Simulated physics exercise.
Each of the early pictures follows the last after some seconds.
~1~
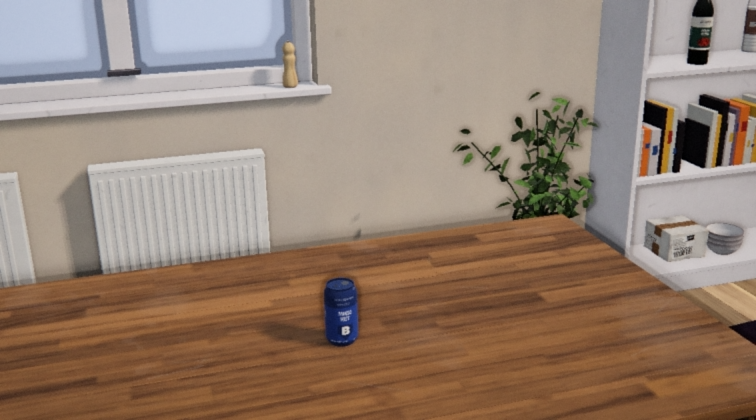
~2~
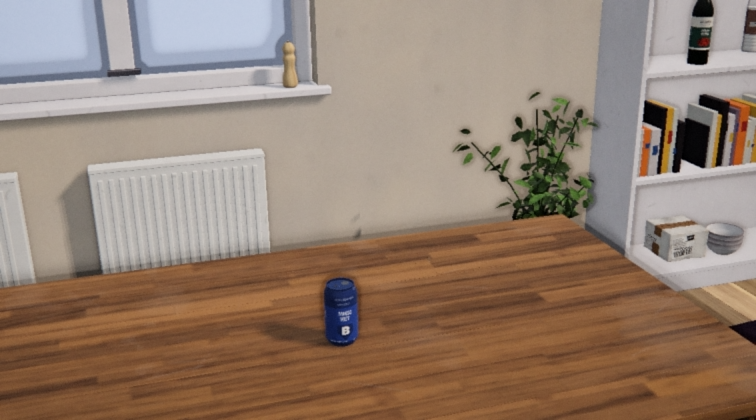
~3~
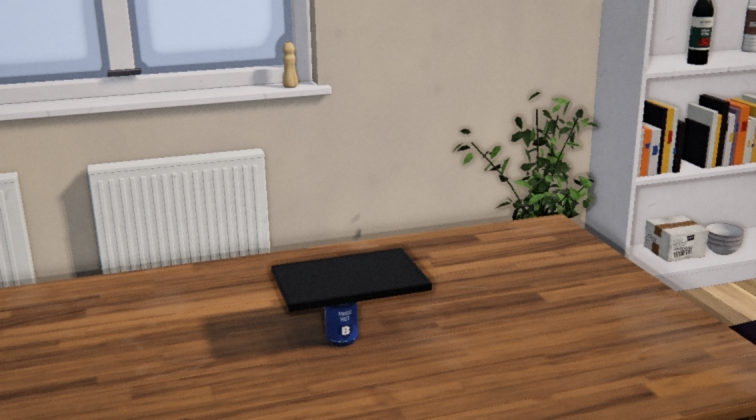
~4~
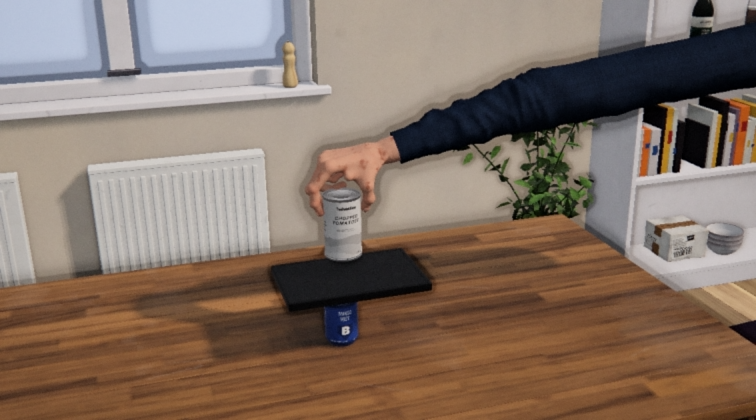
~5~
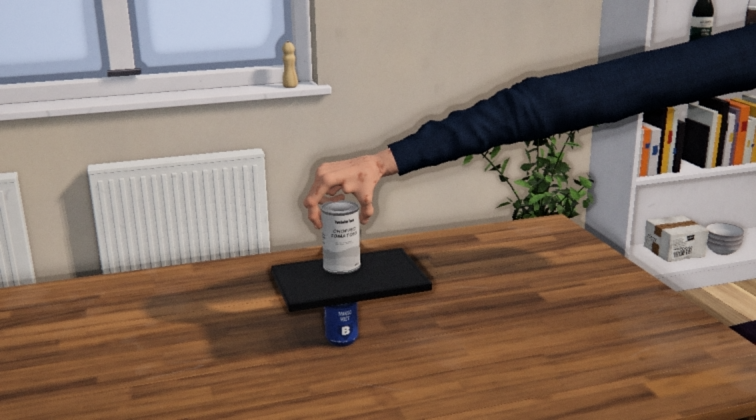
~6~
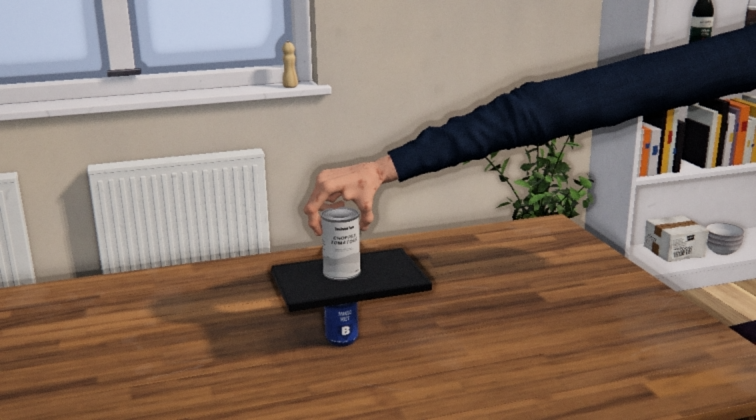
On a wooden table, a black lid appearing atop a blue can, then a hand lowering a white tin onto the lid.
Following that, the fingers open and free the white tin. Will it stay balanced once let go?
Yes.
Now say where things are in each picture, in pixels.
In the first picture, the last thing is not in view yet.
In the second picture, the last thing is not in view yet.
In the third picture, the last thing is not in view yet; black lid (350, 278).
The fourth picture shows coming down; white tin (343, 224); black lid (350, 278).
The fifth picture shows coming down; white tin (341, 237); black lid (350, 278).
The sixth picture shows set down, still held; white tin (341, 244); black lid (350, 278).
Then, 0.20 s past the last view, nothing moves.
Then, 0.50 s past the last view, white tin resting near (341, 244).
Finally, all 3 still in place. Final places as the last picture's camera would see them, white tin near (341, 244). The stack stays up.
